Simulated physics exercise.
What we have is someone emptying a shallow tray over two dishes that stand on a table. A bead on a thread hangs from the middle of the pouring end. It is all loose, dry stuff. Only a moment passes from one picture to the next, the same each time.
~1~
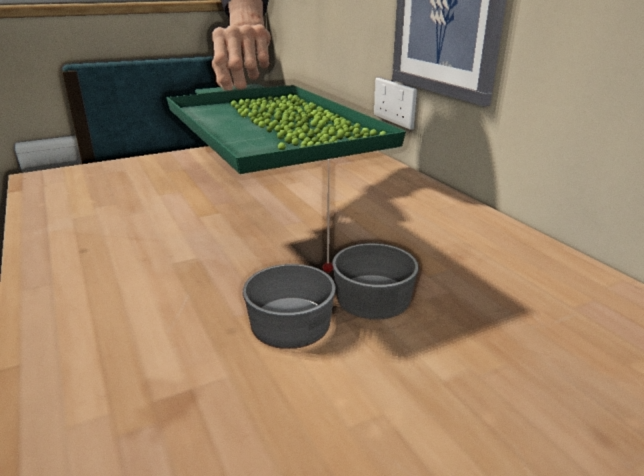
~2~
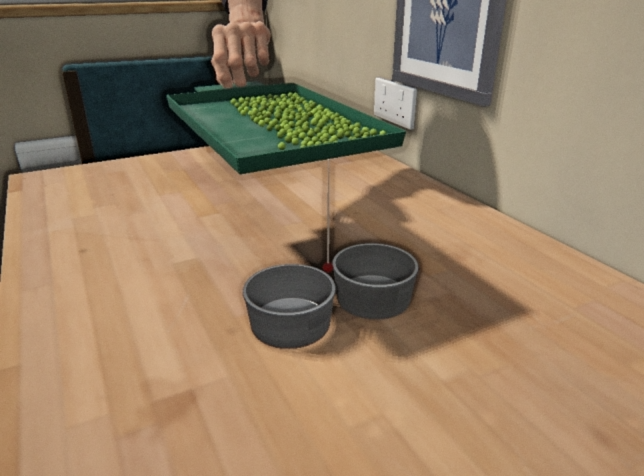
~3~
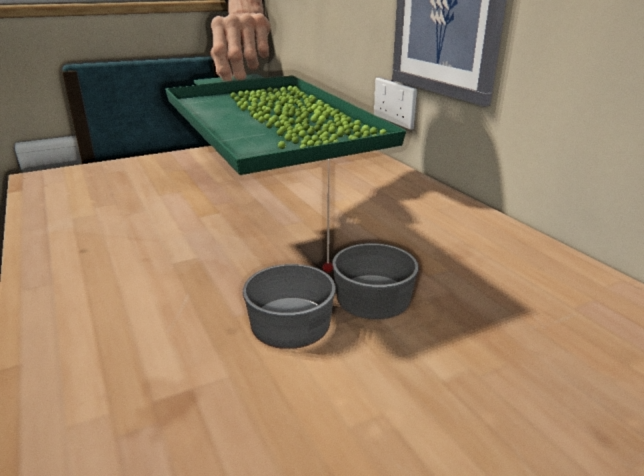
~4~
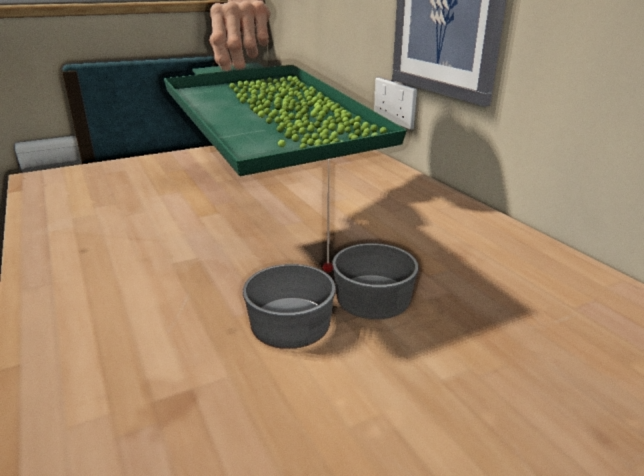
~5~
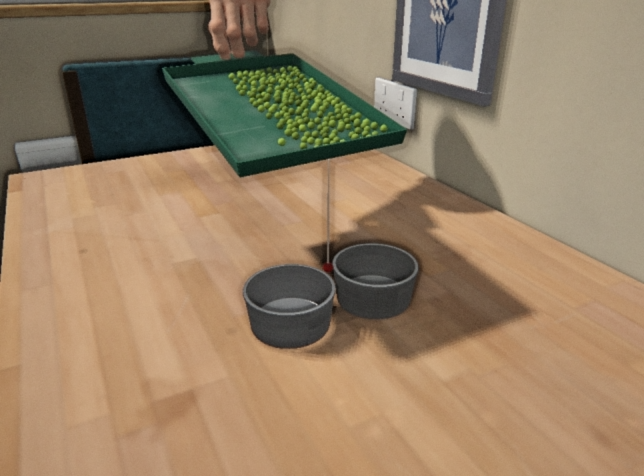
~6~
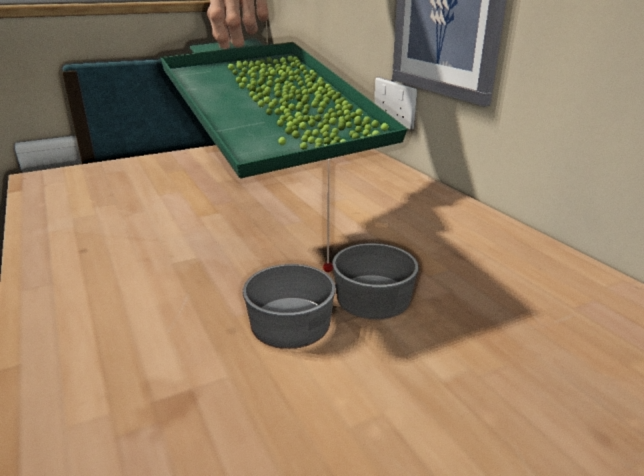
A hand at the back grips the far end of a shallow green tray of small green balls, seen from a raised, steady view over a pale wooden table beside a beige wall. Two dark grey dishes stand side by side beneath the near end, by a red bead on a thread, with a framed picture and socket behind. The hand slowly raises the far end, the tray slants slightly toward its near left corner, and the balls spread a little.
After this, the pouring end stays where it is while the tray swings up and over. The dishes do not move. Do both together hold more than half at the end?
They take under half between them.
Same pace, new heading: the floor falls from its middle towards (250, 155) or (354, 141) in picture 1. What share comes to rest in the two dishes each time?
In turn 60 and 80 in a hundred.
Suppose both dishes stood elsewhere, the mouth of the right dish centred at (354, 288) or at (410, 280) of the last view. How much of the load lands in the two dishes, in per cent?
Roughly 70 per cent, and 50 per cent.
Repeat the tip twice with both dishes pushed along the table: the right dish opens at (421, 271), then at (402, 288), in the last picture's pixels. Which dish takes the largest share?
One: The dish on the left. Two: The dish on the left.
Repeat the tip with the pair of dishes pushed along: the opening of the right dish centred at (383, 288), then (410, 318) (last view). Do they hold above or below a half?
At the first place above a half, at the second less than half.
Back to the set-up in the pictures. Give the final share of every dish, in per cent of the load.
Left dish near 20 in a hundred; right dish near 0.
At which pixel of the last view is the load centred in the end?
Close to (310, 364).
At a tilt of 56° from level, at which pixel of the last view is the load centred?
Around (308, 133).
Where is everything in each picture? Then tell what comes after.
The first frame shows corners of the pouring end (239, 157) and (403, 131), level; middle of the load (299, 120), dried peas; left dish (309, 326); right dish (398, 298); bead on its thread (328, 267).
The second frame shows corners of the pouring end (239, 157) and (403, 131), level; middle of the load (299, 119).
The third frame shows corners of the pouring end (239, 158) and (403, 130), tipped barely, lowest at the left corner; middle of the load (299, 115).
The fourth frame shows corners of the pouring end (239, 160) and (404, 130), tipped a little, lowest at the left corner; middle of the load (299, 109).
The fifth frame shows corners of the pouring end (239, 161) and (404, 129), tipped a little, lowest at the left corner; middle of the load (299, 103).
The sixth frame shows corners of the pouring end (239, 163) and (405, 128), tipped a little, lowest at the left corner; middle of the load (299, 98); left dish (309, 326); right dish (398, 298).
Just after the last frame, tray tipped steeply; almost all on the tray; just a few outside both; about a tenth in the air.
A moment on, tray tipped right over; almost all on the tray; just a few in the left dish; about a tenth outside both; just a few in the air.
Further on, tray tipped past a quarter turn; roughly a quarter in the left dish; the larger part outside both.
When it is over, tray tipped past a quarter turn; roughly a quarter in the left dish; not one in the right dish; the larger part outside both.
